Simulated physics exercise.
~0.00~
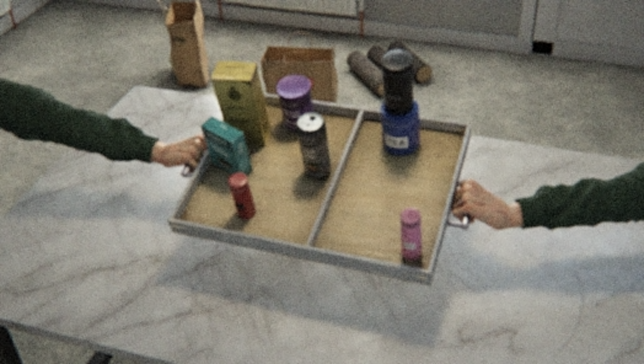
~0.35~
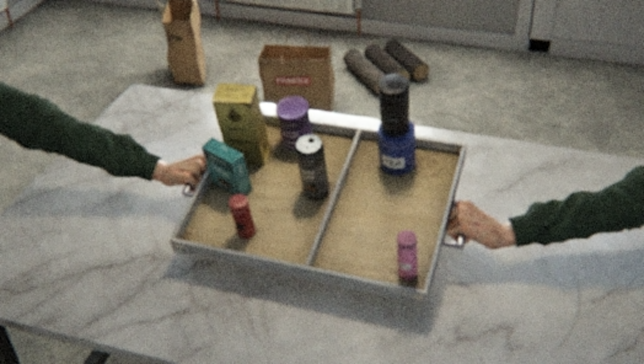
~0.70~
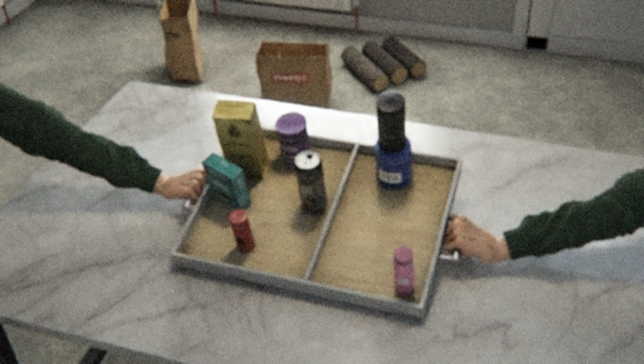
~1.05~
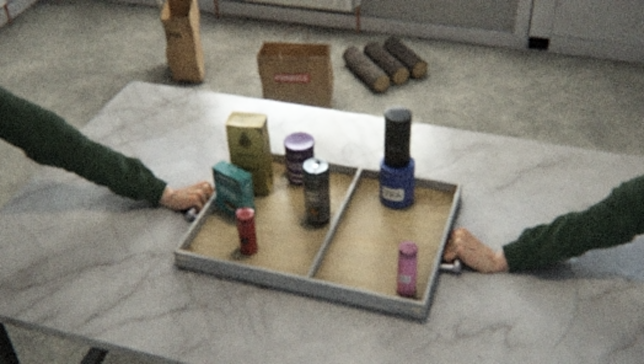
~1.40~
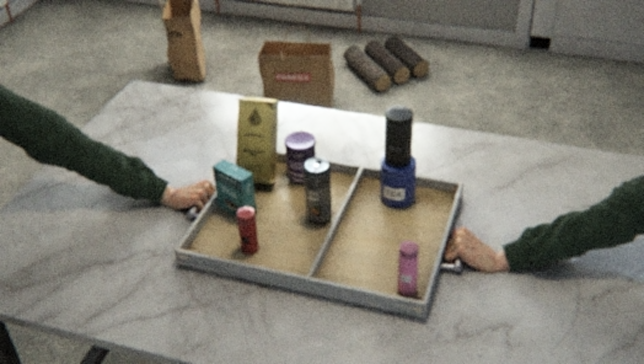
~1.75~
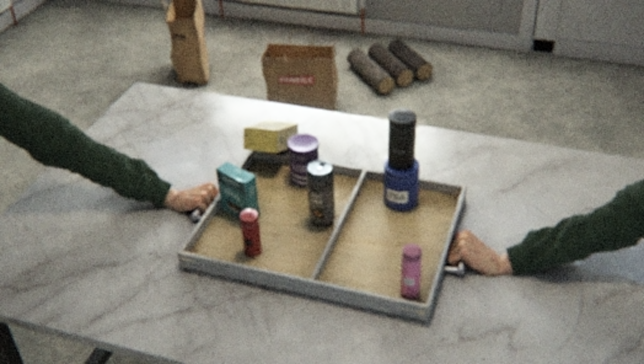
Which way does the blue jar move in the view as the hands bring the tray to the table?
The blue jar moves down in the view as the tray is lowered onto the table.
